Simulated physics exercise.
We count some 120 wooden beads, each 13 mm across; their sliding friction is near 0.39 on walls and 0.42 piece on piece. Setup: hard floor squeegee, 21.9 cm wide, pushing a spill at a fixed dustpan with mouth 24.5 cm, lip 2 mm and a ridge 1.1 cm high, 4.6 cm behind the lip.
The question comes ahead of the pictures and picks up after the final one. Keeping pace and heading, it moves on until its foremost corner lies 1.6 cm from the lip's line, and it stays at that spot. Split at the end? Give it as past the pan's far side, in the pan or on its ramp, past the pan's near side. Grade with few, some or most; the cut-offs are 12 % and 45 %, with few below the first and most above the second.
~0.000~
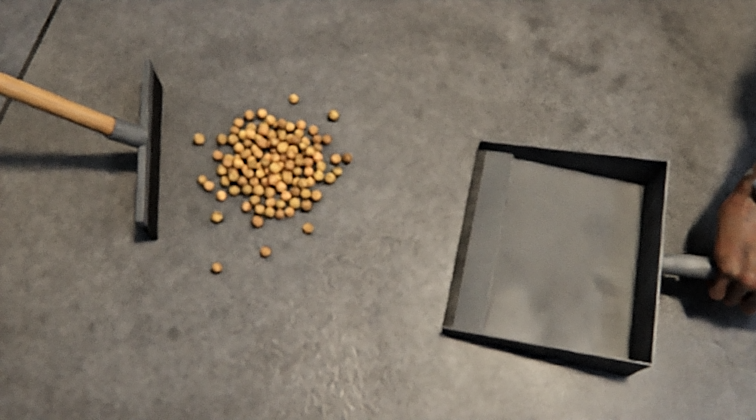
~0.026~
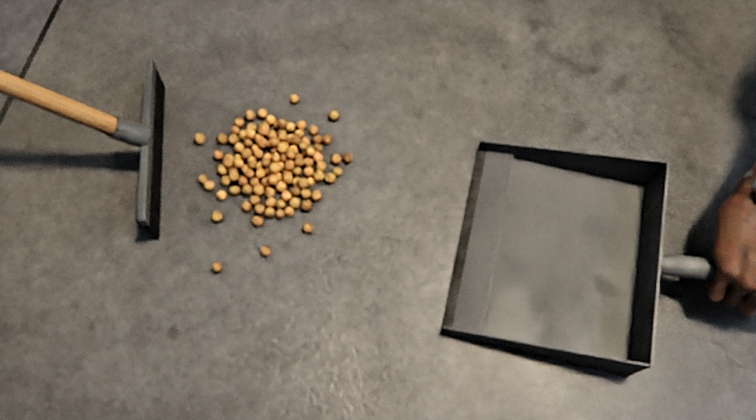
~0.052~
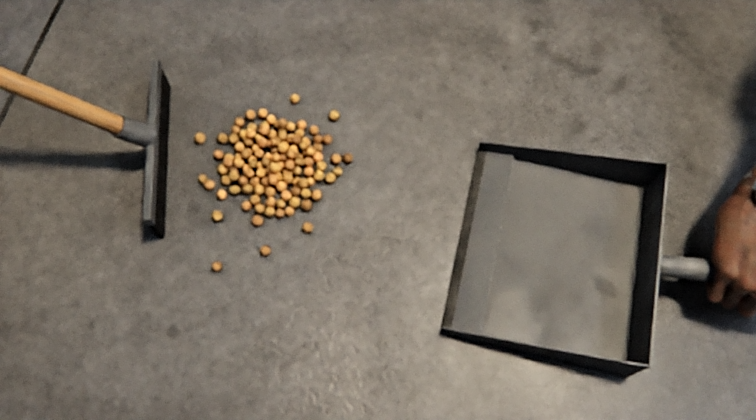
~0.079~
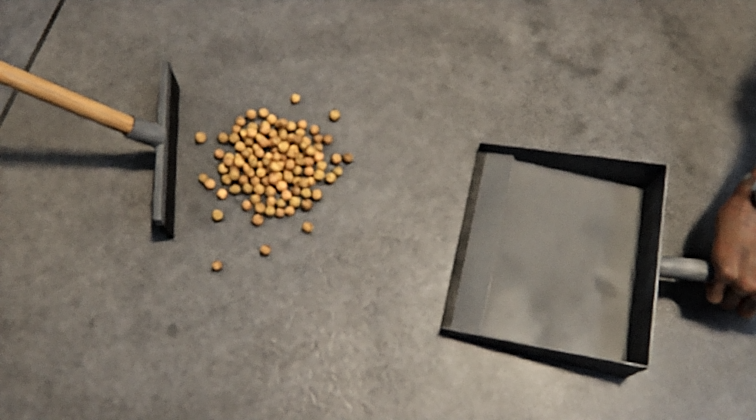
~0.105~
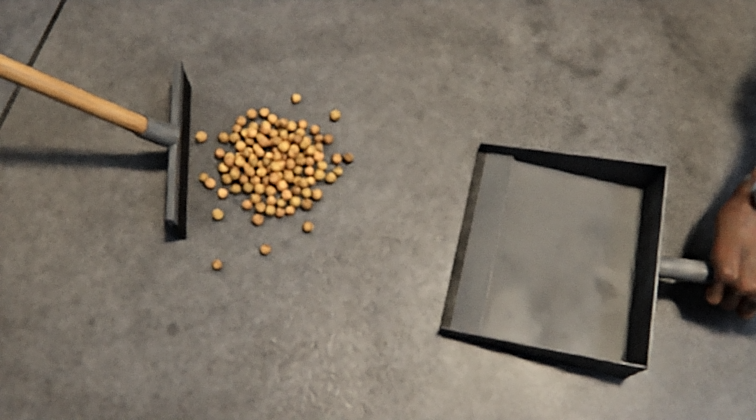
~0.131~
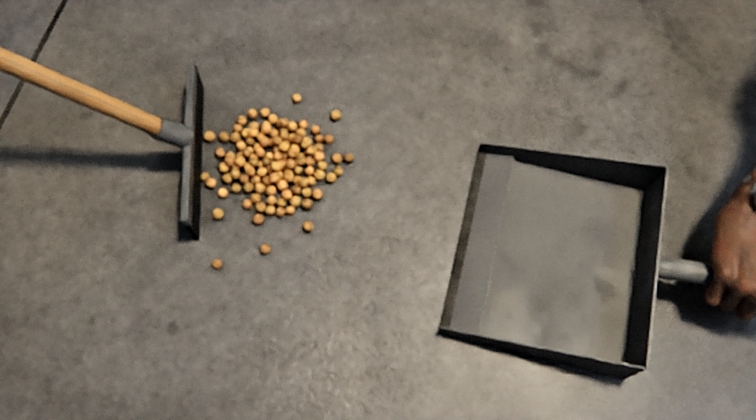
Far side: Some; pan: Some; near side: Few.
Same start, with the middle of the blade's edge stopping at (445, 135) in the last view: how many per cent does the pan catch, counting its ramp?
That would come to near 20 percent.
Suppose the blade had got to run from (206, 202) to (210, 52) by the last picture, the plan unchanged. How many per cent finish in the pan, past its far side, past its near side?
That ends as pan 10, far 55, and near 5.
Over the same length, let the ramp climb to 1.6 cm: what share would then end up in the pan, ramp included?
Roughly 15 per cent.
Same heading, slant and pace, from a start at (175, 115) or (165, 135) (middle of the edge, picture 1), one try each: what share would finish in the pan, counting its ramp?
Close to 20 in a hundred, then close to 20 in a hundred.
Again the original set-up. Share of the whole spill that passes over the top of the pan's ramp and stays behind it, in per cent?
Near 5 per cent, I'd say.
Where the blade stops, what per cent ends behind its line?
Near 10 percent, give or take.
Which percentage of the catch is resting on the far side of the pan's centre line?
Roughly 80 in a hundred.
Then, at 0.37 s, middle of the blade 20 cm from the lip; 0 % over the lip, far side 20 %, near side 0 %.
Then, at 0.53 s, middle of the blade 10 cm from the lip; 0 % over the lip, far side 30 %, near side 0 %.
After 0.81 s, middle of the blade 5 cm from the lip; 25 % over the lip, far side 35 %, near side 0 %.
In the end, at 1.4 s, far side 35 %, pan 20 %, near side 0 %, in front of the lip or behind the blade 40 %.
